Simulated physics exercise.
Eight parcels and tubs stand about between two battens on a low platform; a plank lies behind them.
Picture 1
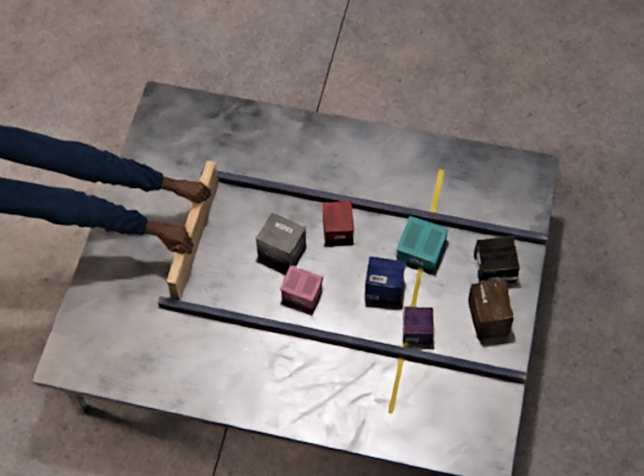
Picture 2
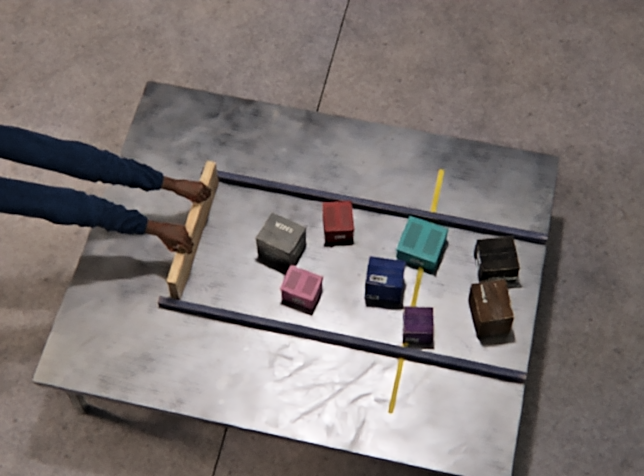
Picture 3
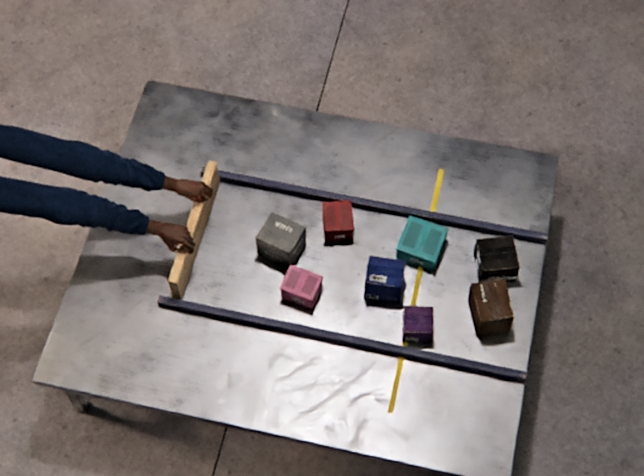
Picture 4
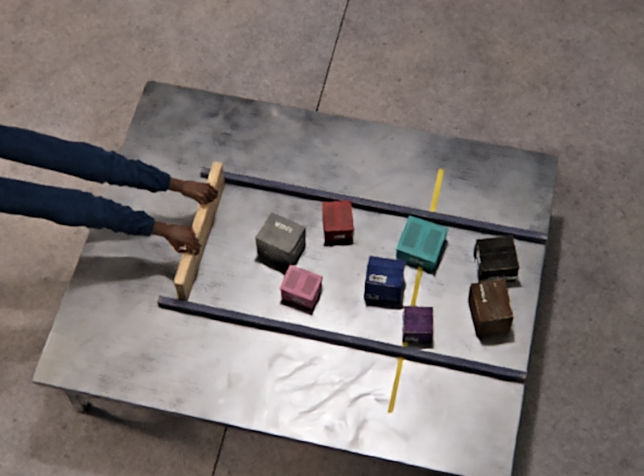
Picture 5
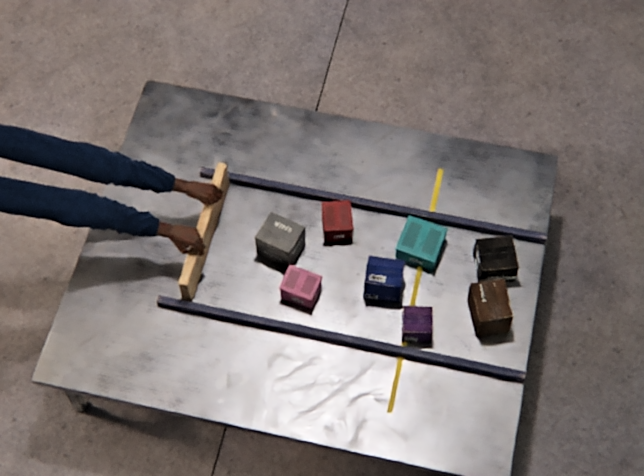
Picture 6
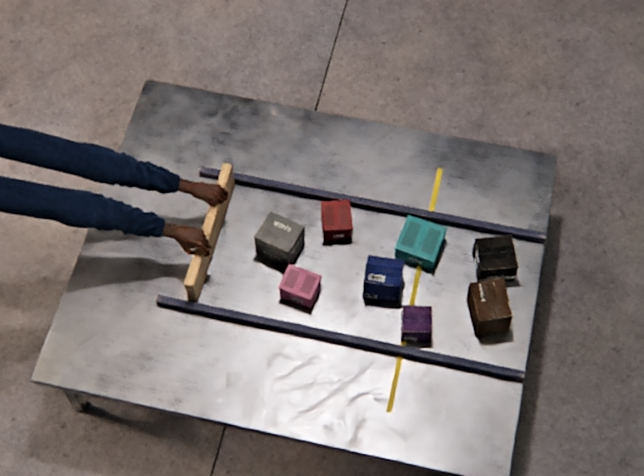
On a metal table, two hands slide a wooden plank slightly right toward scattered boxes.
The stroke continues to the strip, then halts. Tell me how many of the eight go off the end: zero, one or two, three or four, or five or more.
The drop count fails to reach one.
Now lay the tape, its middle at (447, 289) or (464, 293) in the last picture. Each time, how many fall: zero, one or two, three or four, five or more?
First tape: 1 or 2; second tape: Just one or two.
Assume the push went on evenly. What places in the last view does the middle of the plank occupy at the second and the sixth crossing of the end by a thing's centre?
About (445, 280), then about (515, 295).
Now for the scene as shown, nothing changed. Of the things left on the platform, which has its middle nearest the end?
Foremost is the black parcel.
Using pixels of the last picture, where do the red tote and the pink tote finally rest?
Roughly at (443, 232) and at (428, 311), in that order.
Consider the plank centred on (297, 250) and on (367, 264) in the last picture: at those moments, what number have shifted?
Counts: 3, 5.
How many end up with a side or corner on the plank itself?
It touches 3.
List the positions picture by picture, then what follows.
In the first frame, brown parcel (491, 308); black parcel (496, 261); purple box (418, 325); plank (194, 230); tape (418, 284).
In the second frame, black parcel (496, 261); plank (194, 230).
In the third frame, purple box (418, 324); blue parcel (385, 279).
In the fourth frame, brown parcel (490, 308); grey box (281, 241).
In the fifth frame, black parcel (495, 260); pink tote (301, 287).
In the sixth frame, brown parcel (489, 307); black parcel (495, 260); purple box (416, 324); plank (211, 232); tape (416, 283).
Soon after, none off yet; brown parcel at rest near (489, 307); black parcel at rest near (495, 260); purple box at rest near (416, 324).
After that, none off yet; brown parcel at rest near (489, 307); black parcel at rest near (495, 260); purple box moving near (418, 324).
In the end, the number that fall off is zero.
